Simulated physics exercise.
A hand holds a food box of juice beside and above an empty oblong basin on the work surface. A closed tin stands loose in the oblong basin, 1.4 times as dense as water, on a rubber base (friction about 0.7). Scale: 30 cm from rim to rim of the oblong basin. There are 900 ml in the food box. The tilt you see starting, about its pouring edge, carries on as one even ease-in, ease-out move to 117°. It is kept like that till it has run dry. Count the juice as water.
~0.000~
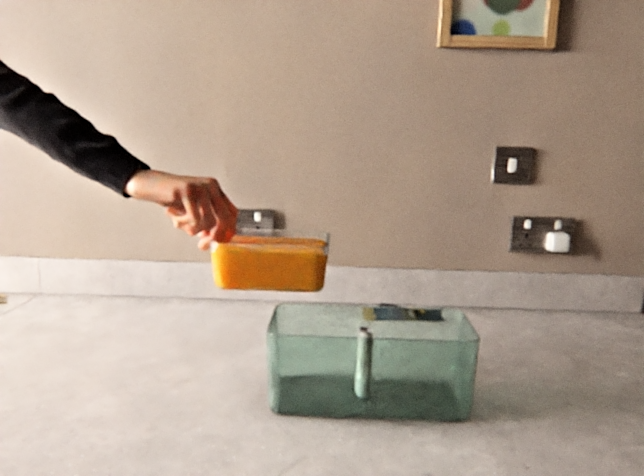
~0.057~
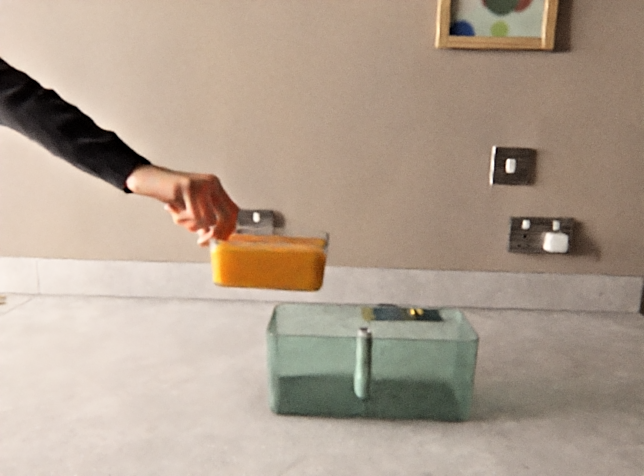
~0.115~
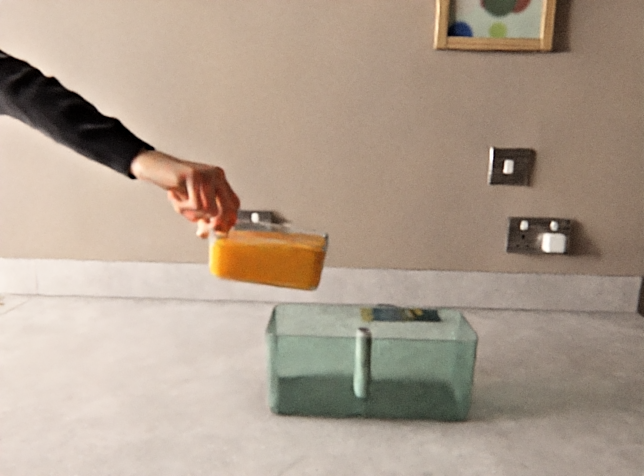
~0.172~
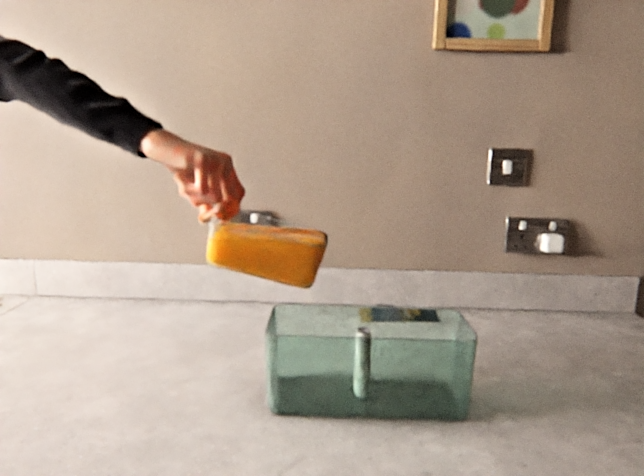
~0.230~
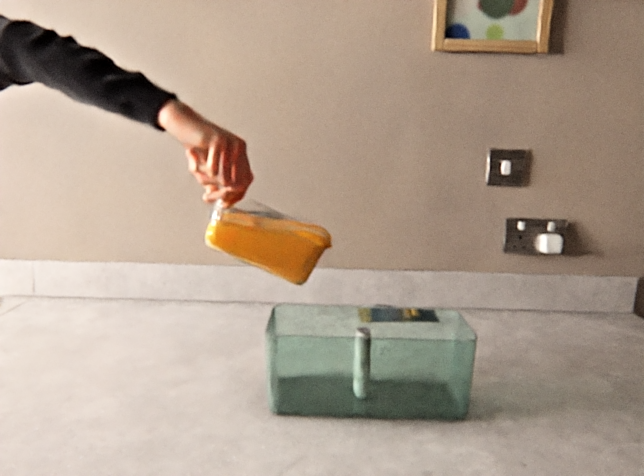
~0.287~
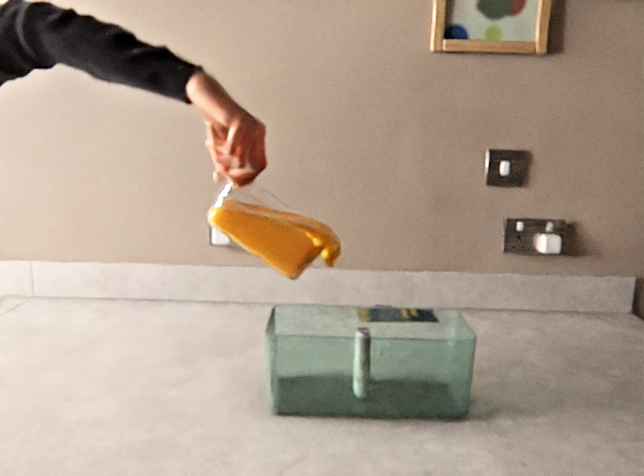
A hand held a clear box of orange liquid above and to the left of an empty greenish basin, then tilted it steadily down to the right until the liquid began pouring over the edge.
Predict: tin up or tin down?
The tin stays up.
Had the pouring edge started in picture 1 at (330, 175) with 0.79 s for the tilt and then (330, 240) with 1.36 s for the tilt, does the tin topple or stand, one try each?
First it falls; then it keeps standing.
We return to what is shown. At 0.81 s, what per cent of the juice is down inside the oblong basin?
Some 74 per cent.
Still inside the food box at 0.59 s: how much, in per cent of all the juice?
Some 12 per cent.
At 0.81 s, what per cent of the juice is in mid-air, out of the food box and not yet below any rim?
Some 16 per cent.
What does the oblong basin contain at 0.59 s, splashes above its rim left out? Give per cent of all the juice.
Some 24 per cent.
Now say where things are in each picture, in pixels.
In the first frame, tilt 0°; pouring edge (328, 240); surface from (220, 242) to (327, 245); the oblong basin's rim runs from (271, 319) to (471, 326); the tin's top is at (365, 333).
In the second frame, tilt 2°; pouring edge (328, 240); surface from (220, 241) to (326, 245).
In the third frame, tilt 6°; pouring edge (327, 241); surface from (219, 237) to (325, 241).
In the fourth frame, tilt 13°; pouring edge (326, 241); surface from (218, 229) to (326, 237); 1 per cent is over the edge.
In the fifth frame, tilt 23°; pouring edge (326, 241); surface from (217, 217) to (326, 237); 4 per cent is over the edge.
In the sixth frame, tilt 34°; pouring edge (325, 241); surface from (220, 204) to (314, 228); 9 per cent is over the edge.
By 0.59 s the tilt is 99° and 13 per cent is still to pour; the tin stands where it began.
By 0.81 s the tilt is 117° and 0 per cent is still to pour; the tin stands where it began.
By 1.04 s the tilt is 117° and 0 per cent is still to pour; the tin stands where it began.
By 1.29 s the tilt is 117° and 0 per cent is still to pour; the tin stands where it began.
At rest the tin stands where it began.
